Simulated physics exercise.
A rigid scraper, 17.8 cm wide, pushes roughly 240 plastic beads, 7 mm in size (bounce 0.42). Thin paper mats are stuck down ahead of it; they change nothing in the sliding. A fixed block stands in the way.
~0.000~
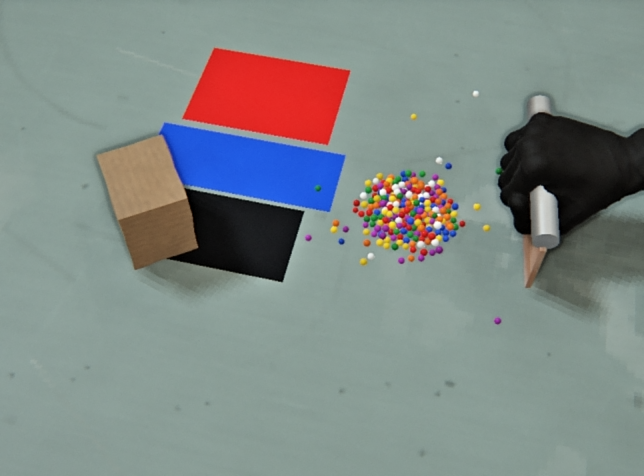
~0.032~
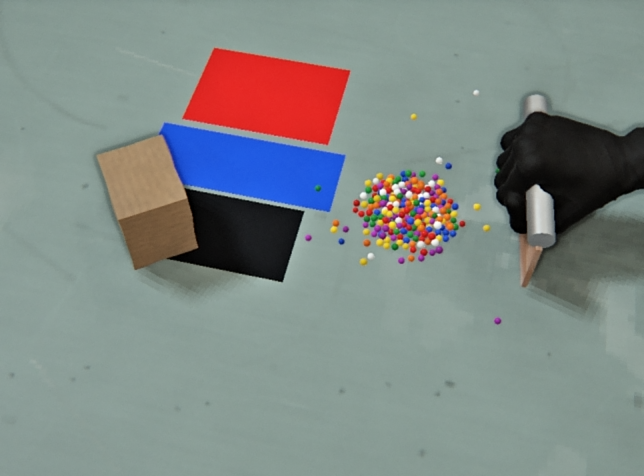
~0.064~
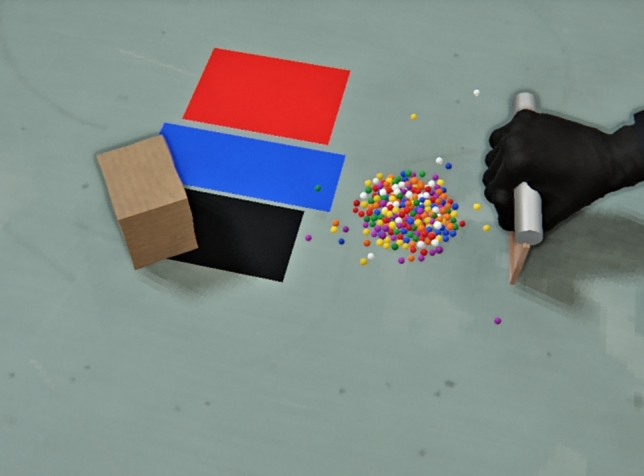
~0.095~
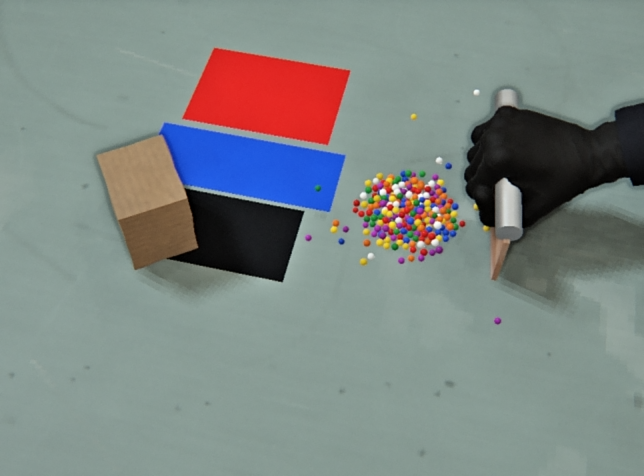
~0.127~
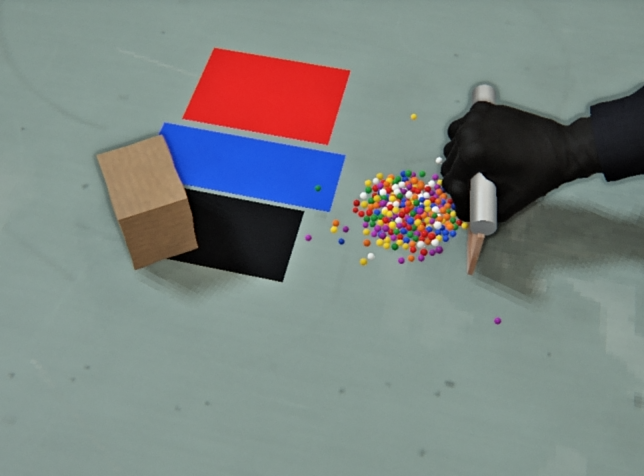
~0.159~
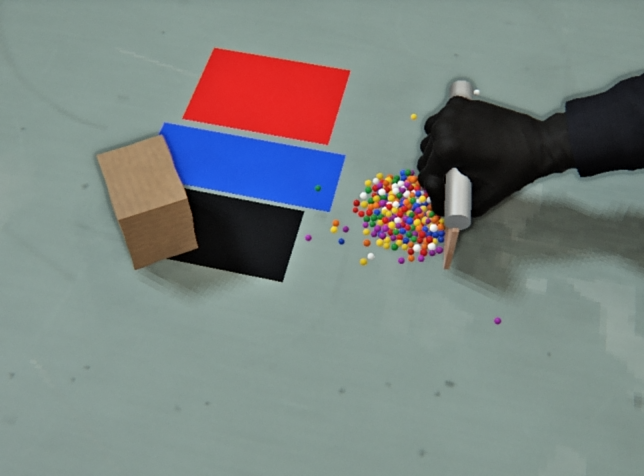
A black-gloved hand moves a scraper left into a pile of colourful beads.
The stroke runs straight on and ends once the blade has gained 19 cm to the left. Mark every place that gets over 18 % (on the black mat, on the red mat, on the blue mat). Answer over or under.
Black mat: Over, red mat: Under, blue mat: Over.
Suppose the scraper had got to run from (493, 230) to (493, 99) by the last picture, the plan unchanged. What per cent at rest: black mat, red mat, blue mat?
Black mat 0, red mat 15, blue mat 35.
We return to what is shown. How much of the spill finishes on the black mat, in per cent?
Roughly 35 per cent.
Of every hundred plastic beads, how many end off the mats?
About 20 per cent.
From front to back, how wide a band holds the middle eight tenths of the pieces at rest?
Roughly 18 cm.
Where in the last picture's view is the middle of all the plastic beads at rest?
Around (257, 190).
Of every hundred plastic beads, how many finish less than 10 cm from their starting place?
About 0 per cent.
Then, at 0.30 s, scraper 18 cm from its start, spill 16 cm wide; blue mat 30 %, off the mats 70 %.
After 0.44 s, scraper 19 cm from its start, spill 21 cm wide; black mat 30 %, blue mat 40 %, red mat 10 %, off the mats 20 %.
Then, at 0.56 s, scraper 19 cm from its start, spill 24 cm wide; black mat 35 %, blue mat 40 %, red mat 15 %, off the mats 15 %.
In the end, at 1.4 s, black mat 35 %, blue mat 35 %, red mat 10 %, off the mats 20 %.
